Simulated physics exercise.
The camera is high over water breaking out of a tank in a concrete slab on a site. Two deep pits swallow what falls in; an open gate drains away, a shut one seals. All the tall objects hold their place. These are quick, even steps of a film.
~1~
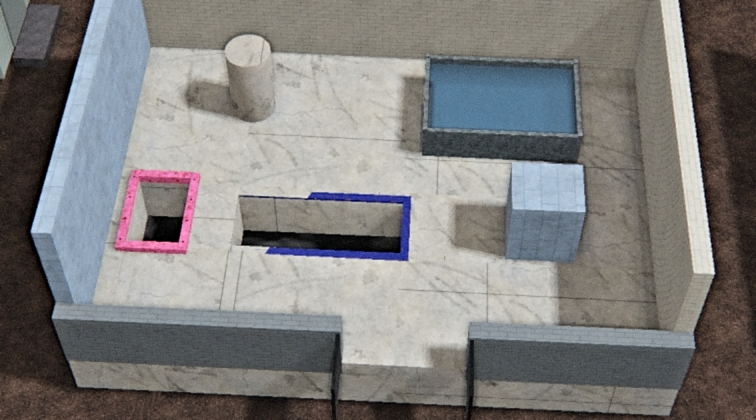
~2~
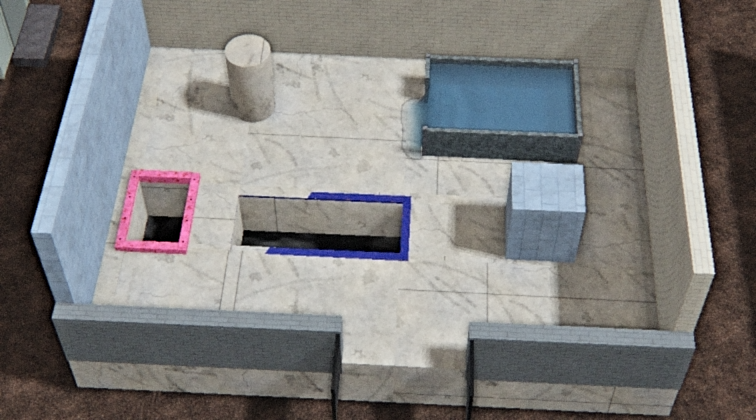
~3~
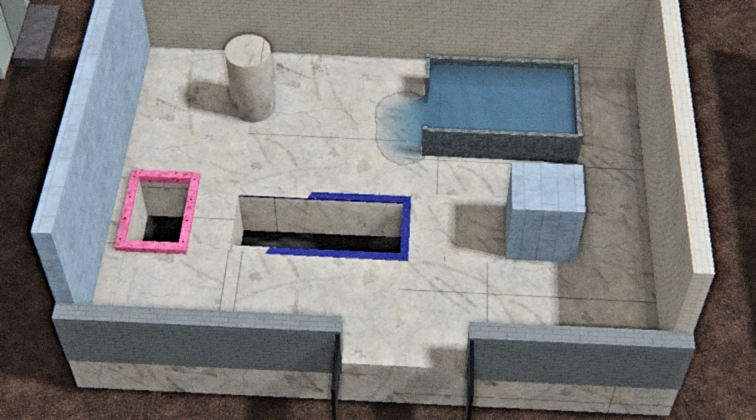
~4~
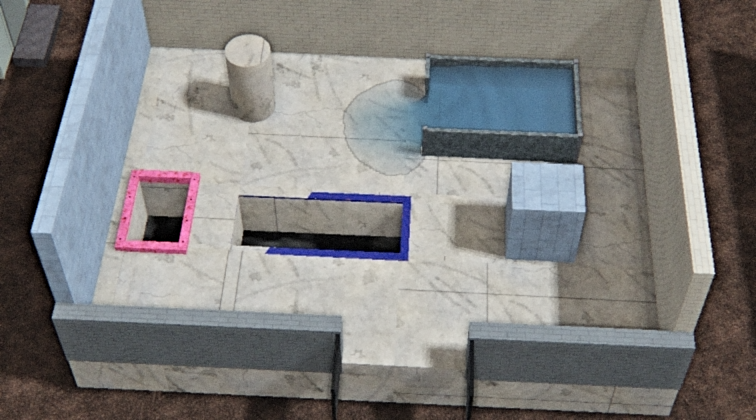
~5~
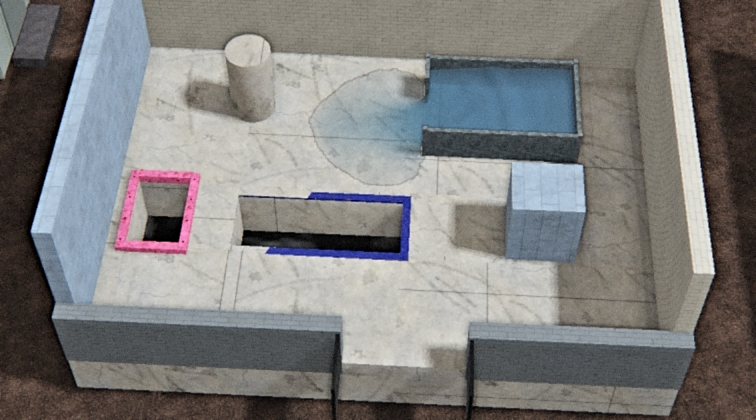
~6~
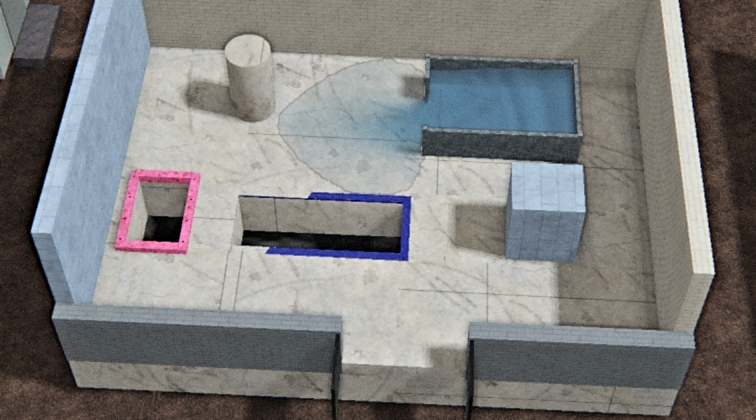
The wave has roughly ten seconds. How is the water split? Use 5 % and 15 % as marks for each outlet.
In the end: The gate takes under 5 %; the blue pit takes over 15 %; the pink pit takes under 5 %.
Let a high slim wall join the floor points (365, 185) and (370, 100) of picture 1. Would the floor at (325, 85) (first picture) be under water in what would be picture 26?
Verdict: Under water.
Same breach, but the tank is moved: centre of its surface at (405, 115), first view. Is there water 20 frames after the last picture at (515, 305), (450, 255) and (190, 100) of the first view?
In that order: Not flooded, clear, covered.
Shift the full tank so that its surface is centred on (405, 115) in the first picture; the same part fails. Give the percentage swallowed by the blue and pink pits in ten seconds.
In per cent: Blue 20, pink 6.
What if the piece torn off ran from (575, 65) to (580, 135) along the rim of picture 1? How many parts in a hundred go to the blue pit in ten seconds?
Roughly, in per cent: Blue 14.
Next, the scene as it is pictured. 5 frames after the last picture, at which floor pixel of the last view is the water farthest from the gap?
Around (168, 138).
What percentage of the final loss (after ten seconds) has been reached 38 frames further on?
About 50 per cent.
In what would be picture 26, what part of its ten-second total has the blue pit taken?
About 30 per cent.
A moment on, water covers 20 % of the floor; the gate 0 %, the blue pit 1 %, the pink pit 0 %.
Next, water covers 30 % of the floor; the gate 0 %, the blue pit 6 %, the pink pit 0 %.
Then, water covers 40 % of the floor; the gate 0 %, the blue pit 12 %, the pink pit 1 %.
Later, water covers 45 % of the floor; the gate 0 %, the blue pit 20 %, the pink pit 1 %.
In the end, water covers 55 % of the floor; the gate 1 %, the blue pit 38 %, the pink pit 1 %.
